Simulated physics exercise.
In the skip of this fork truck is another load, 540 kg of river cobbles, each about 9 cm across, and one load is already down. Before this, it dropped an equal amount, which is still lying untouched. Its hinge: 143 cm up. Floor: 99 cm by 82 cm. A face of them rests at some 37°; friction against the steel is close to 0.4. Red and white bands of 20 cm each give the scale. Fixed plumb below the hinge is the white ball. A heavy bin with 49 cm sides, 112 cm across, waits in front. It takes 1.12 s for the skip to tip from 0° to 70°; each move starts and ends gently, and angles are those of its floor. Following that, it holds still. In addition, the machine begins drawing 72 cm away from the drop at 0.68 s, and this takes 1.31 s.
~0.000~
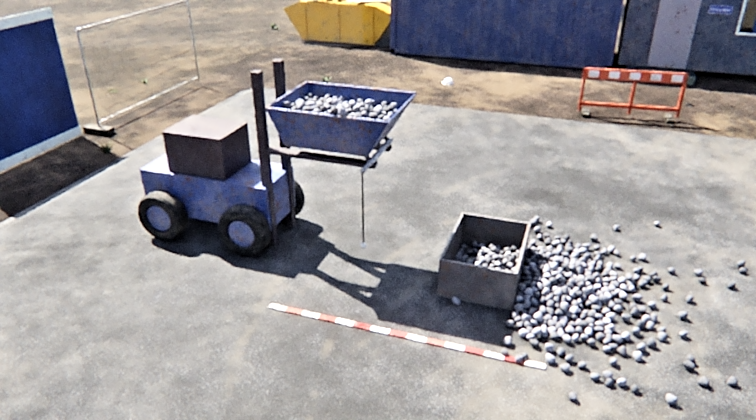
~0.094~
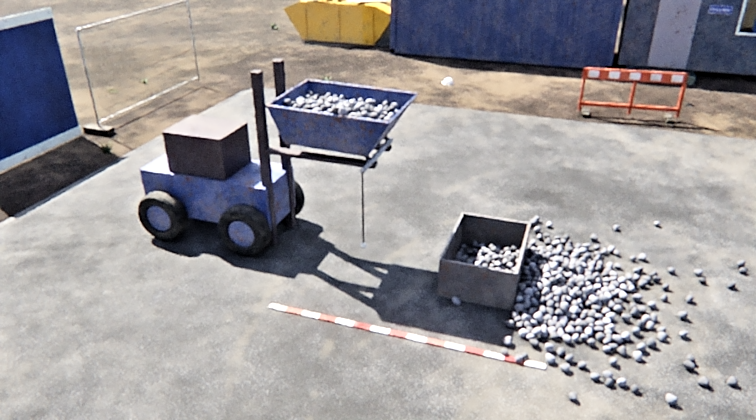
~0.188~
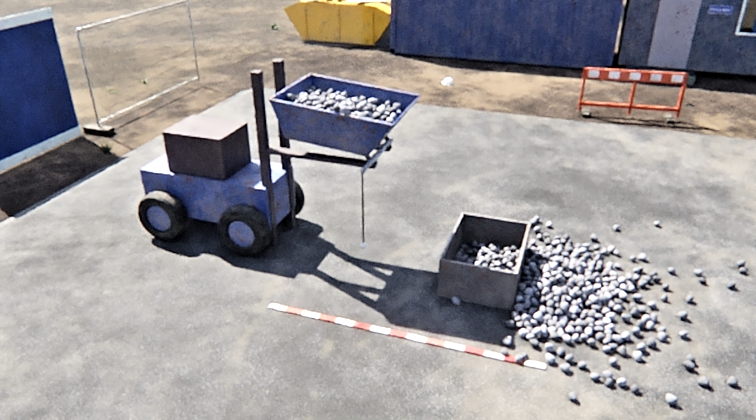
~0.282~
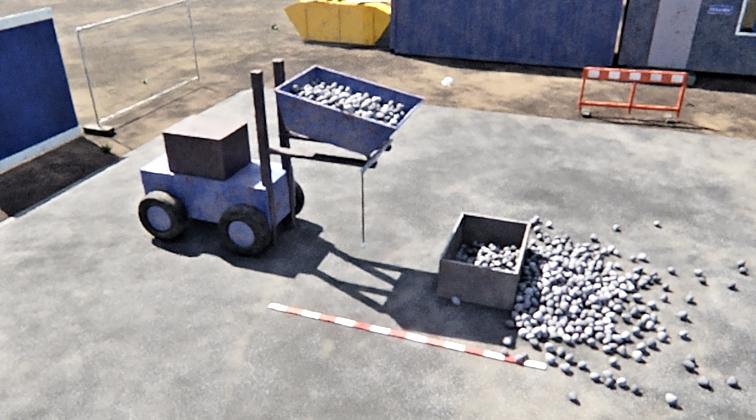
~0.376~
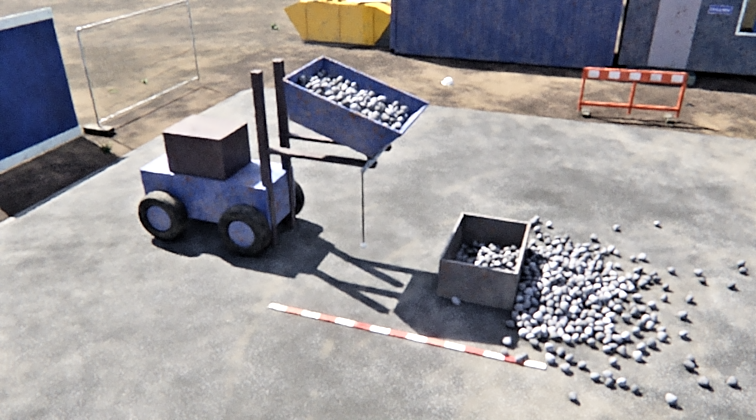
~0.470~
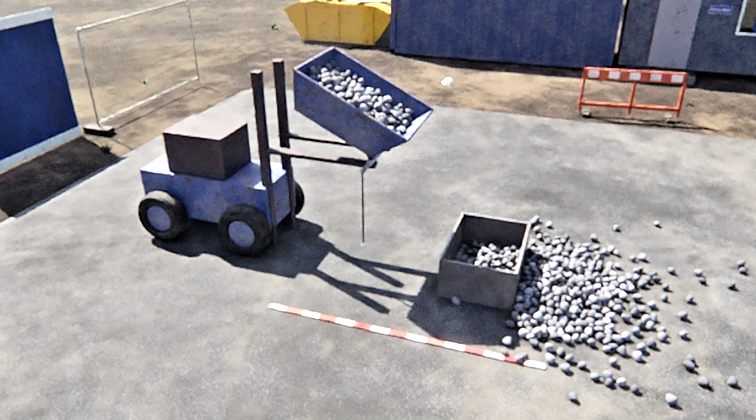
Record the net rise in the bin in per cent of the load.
Net rise: About 28 %.
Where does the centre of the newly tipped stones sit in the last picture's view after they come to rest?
In the last view, somewhere near (433, 261).
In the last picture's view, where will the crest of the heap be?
Top pixel, roughly: (500, 258).
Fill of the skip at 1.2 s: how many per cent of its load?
Close to 70 per cent of the load.
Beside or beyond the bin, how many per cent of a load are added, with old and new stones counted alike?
Near 10 %.
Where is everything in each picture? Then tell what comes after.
The first picture shows lip at (387, 123), floor tilted 0°, highest stones at (350, 106). The earlier load is highest near (531, 267), 21 cm above ground level, 23 % in the bin, 76 % beside or beyond the bin.
The second picture shows lip at (388, 123), floor tilted 1°, highest stones at (344, 104); the stones move at 0.3 m/s on average.
The third picture shows lip at (392, 126), floor tilted 5°, highest stones at (325, 97); the stones move at 0.5 m/s on average.
In the fourth picture, the skip is at 11°, its lip at (397, 129); the top of the load is at (318, 89); the stones move at 0.8 m/s on average.
The fifth picture shows lip at (402, 134), floor tilted 18°, highest stones at (322, 80); the stones move at 0.9 m/s on average.
The sixth picture shows lip at (408, 141), floor tilted 27°, highest stones at (330, 72); the stones move at 1.0 m/s on average.
After 0.8 s the floor is at 59°; in per cent of one load, 100 in the skip, 23 in the bin, 76 beside or beyond the bin; the foremost stones are at (718, 300).
After 1.2 s the floor is at 70°; in per cent of one load, 69 in the skip, 26 short of the bin, 26 in the bin, 77 beside or beyond the bin; the foremost stones are at (718, 300).
After 2.4 s the floor is at 70°; in per cent of one load, 18 in the skip, 45 short of the bin, 51 in the bin, 85 beside or beyond the bin; the foremost stones are at (718, 300).
After 5.1 s the floor is at 70°; in per cent of one load, 0 in the skip, 64 short of the bin, 51 in the bin, 85 beside or beyond the bin; the foremost stones are at (718, 300). Net gain in the bin, 28.
